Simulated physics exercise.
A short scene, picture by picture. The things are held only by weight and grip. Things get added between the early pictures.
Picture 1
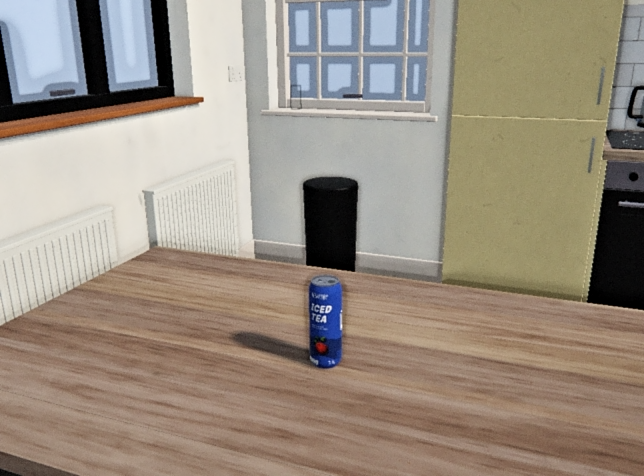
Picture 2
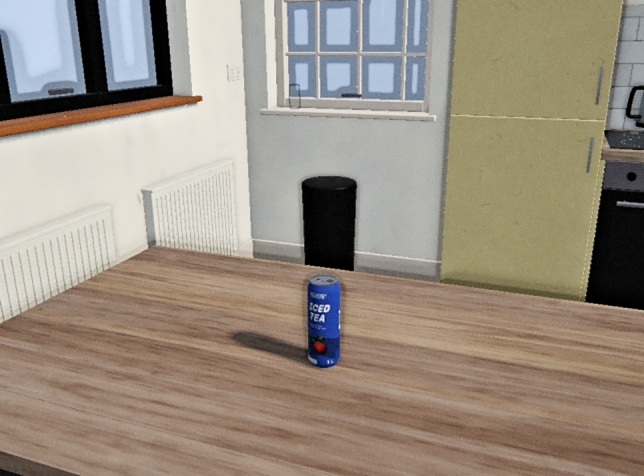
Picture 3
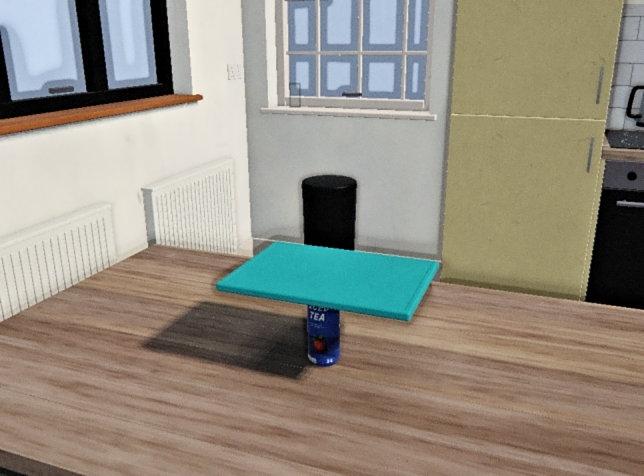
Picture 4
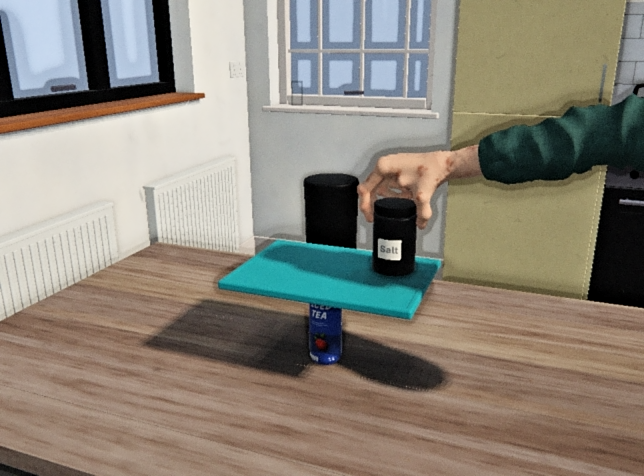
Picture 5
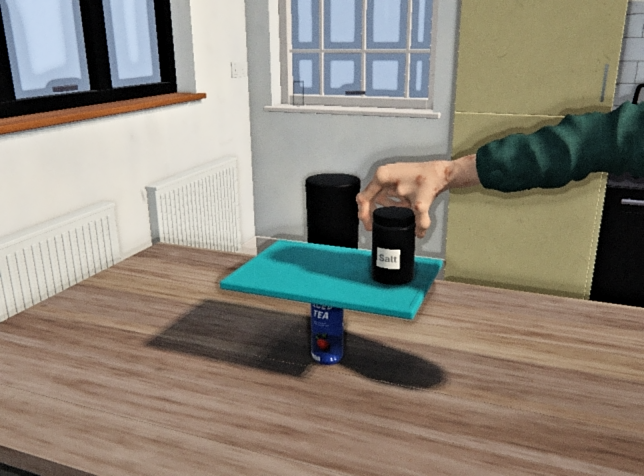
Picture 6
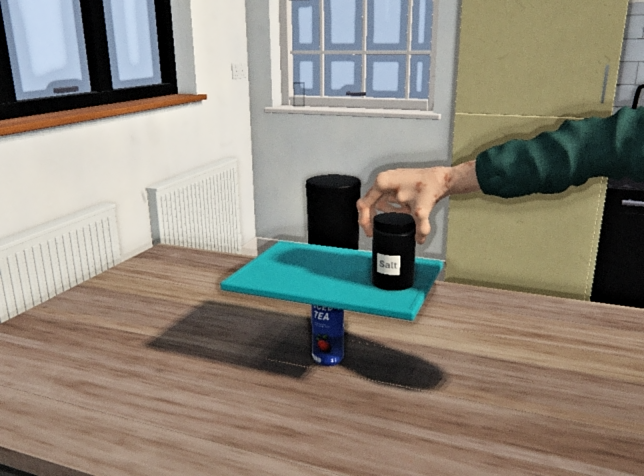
In the video, a blue iced tea can stands on a wooden table, then a turquoise lid appears on top of it. A hand reaches in from the right and lowers a black jar onto the lid's right side, still holding it.
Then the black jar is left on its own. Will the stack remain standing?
The stack breaks down.
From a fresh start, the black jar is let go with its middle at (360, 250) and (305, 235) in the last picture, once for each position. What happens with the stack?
It falls the first time and does not fall the second time.
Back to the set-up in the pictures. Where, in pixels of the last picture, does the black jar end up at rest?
At about (476, 387).
Then, 0.40 s past the last view, black jar now fallen; turquoise lid rocked 58° from its first pose.
Then, 0.60 s past the last view, turquoise lid now fallen; blue can rocked 6° from its first pose.
Then, 0.80 s past the last view, blue can now fallen.
Finally, fallen, turquoise lid, blue can and black jar. Final places as the last picture's camera would see them, black jar near (476, 387). The stack comes apart.
